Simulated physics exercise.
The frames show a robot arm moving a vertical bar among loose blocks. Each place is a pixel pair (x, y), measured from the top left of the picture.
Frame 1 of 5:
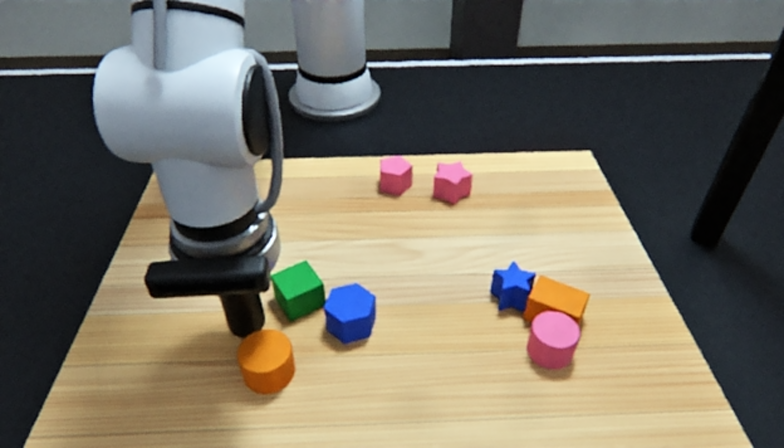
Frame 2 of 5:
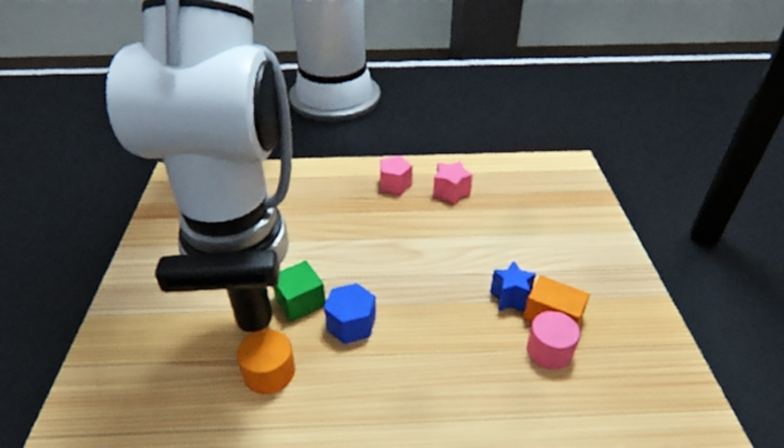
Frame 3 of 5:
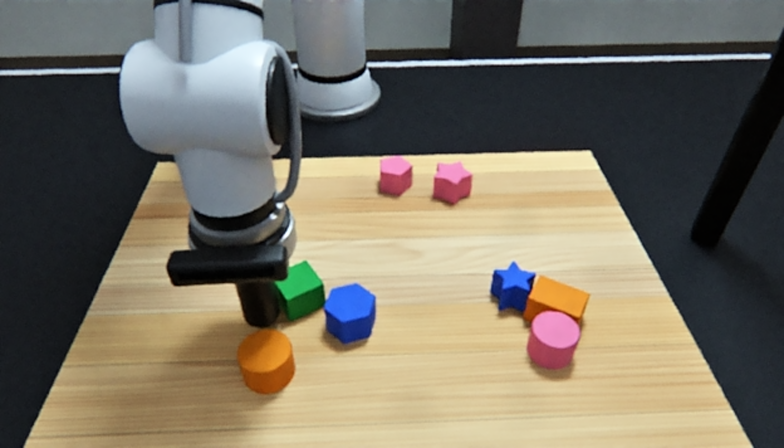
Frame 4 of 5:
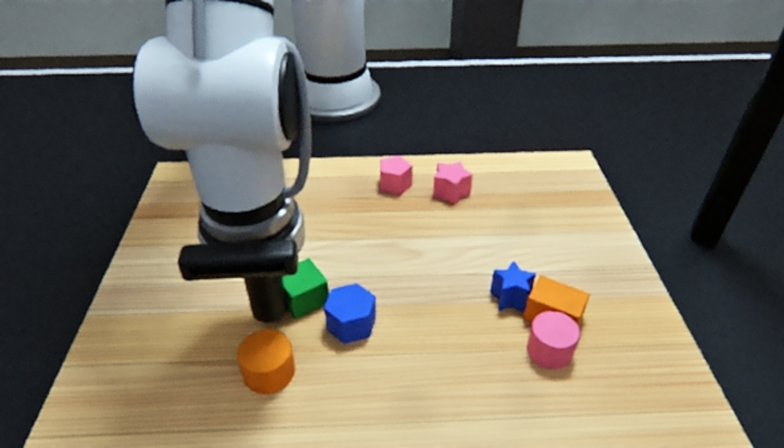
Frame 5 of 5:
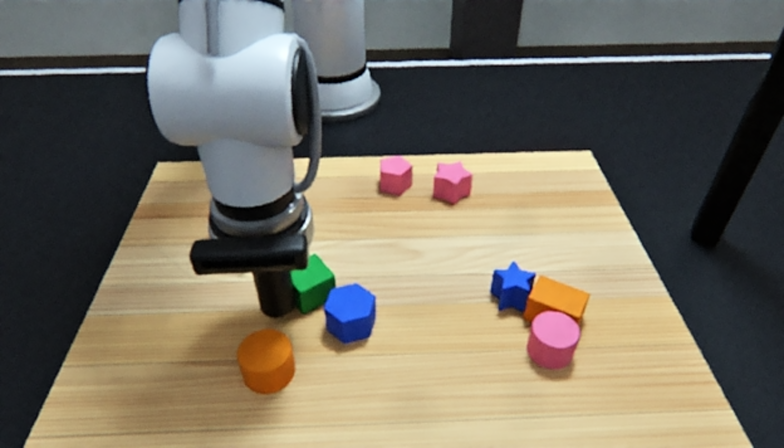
On a wooden tabletop, a robot arm sliding its dark bar rightward and away, then nudging a green block beside a blue hexagon.
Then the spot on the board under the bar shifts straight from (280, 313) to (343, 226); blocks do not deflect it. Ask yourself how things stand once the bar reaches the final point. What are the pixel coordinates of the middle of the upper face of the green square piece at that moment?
I'd say the green square piece ends with its top centre at (356, 238).
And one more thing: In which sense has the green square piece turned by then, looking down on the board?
The sense of turning is clockwise.
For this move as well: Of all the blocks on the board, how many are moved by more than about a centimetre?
Of all the blocks, just one travels more than a centimetre.
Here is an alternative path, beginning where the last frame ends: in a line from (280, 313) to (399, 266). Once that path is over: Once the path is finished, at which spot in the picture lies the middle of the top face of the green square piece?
I predict (378, 225).
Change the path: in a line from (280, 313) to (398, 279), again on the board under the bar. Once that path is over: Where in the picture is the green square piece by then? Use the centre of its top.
I'd expect the centre of its top face to be at (359, 240).
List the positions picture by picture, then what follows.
Tip of the bar at (248, 324), middles of tops, orange circular block at (264, 350), green square piece at (297, 279), in the first picture.
Bar at (255, 319), nothing pushed, in the second picture.
Bar at (262, 315), nothing pushed, in the third picture.
Bar at (270, 310), green square piece at (300, 276), in the fourth picture.
Bar at (278, 305), orange circular block at (264, 350), green square piece at (308, 272), in the fifth picture.
What follows on the original path. One third of the way, bar at (303, 273); green square piece at (338, 248), turned 30° clockwise.
Two thirds of the way, bar at (324, 245); green square piece at (355, 238), turned 55° clockwise.
At the end, bar at (342, 219); orange circular block unmoved; green square piece at (356, 238), turned 55° clockwise.
